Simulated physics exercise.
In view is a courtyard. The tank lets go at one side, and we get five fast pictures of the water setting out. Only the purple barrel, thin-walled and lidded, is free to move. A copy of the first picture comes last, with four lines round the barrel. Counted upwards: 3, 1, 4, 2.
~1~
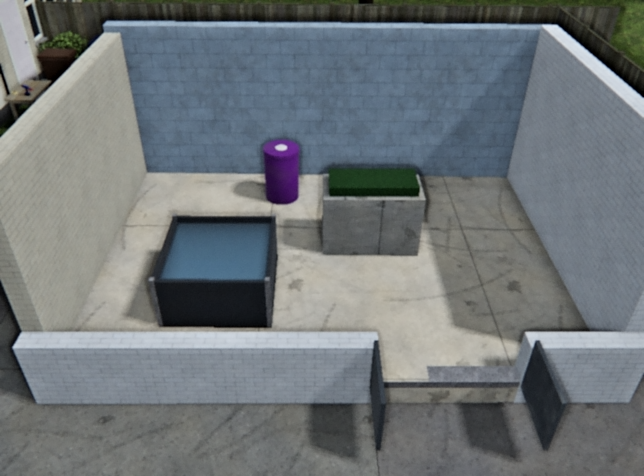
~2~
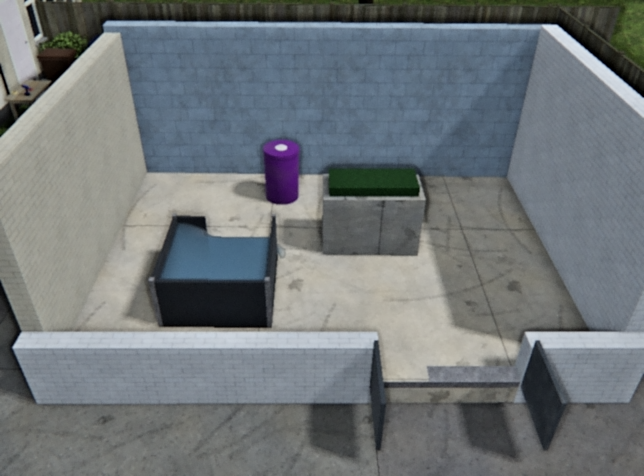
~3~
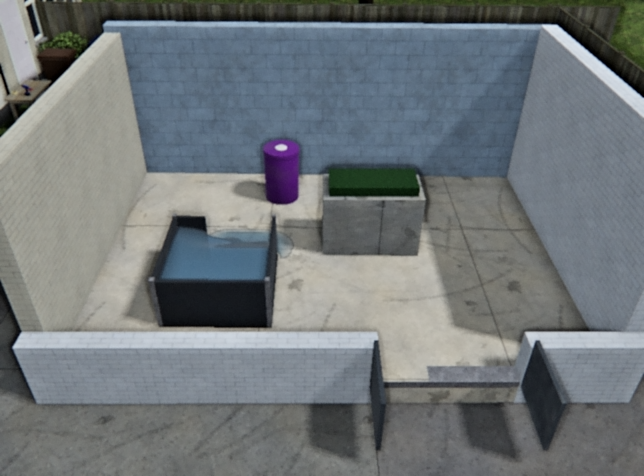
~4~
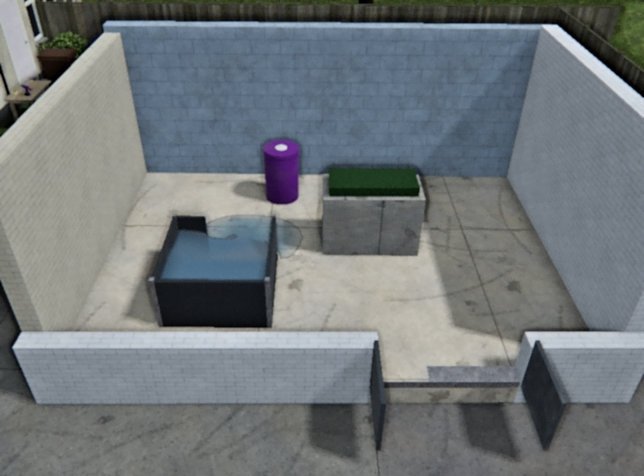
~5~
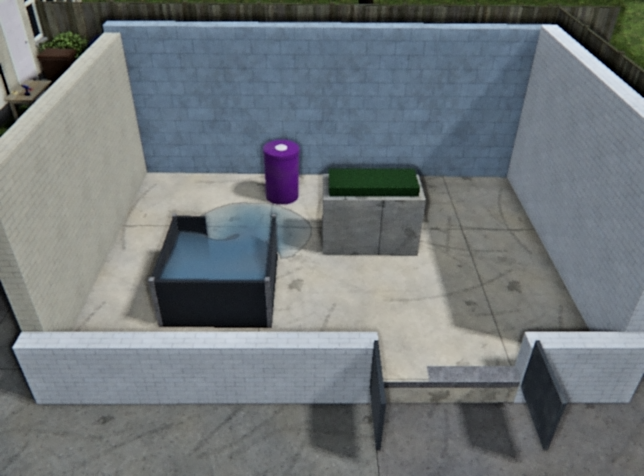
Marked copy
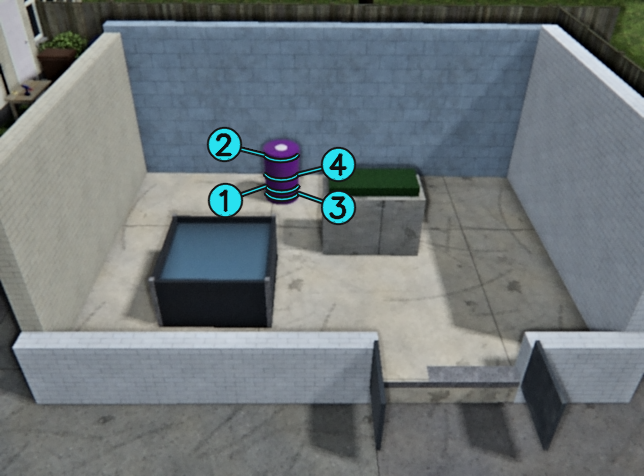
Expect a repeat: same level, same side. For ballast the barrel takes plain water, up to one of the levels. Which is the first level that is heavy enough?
4 is the one.
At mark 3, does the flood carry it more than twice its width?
Yes, it does.
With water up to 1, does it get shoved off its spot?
Yes.
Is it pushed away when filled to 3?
Yes, it does.
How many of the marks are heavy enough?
Two of them.
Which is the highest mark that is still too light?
That would be 1.
In cyan, 1 at (281, 192); 2 at (280, 160); 3 at (281, 199); 4 at (281, 180); from the bottom up 3, 1, 4, 2.
For mark 1, it is pushed about half its own width away.
For mark 2, it does not move.
For mark 3, it is pushed about 4 times its own width away.
For mark 4, it does not move.
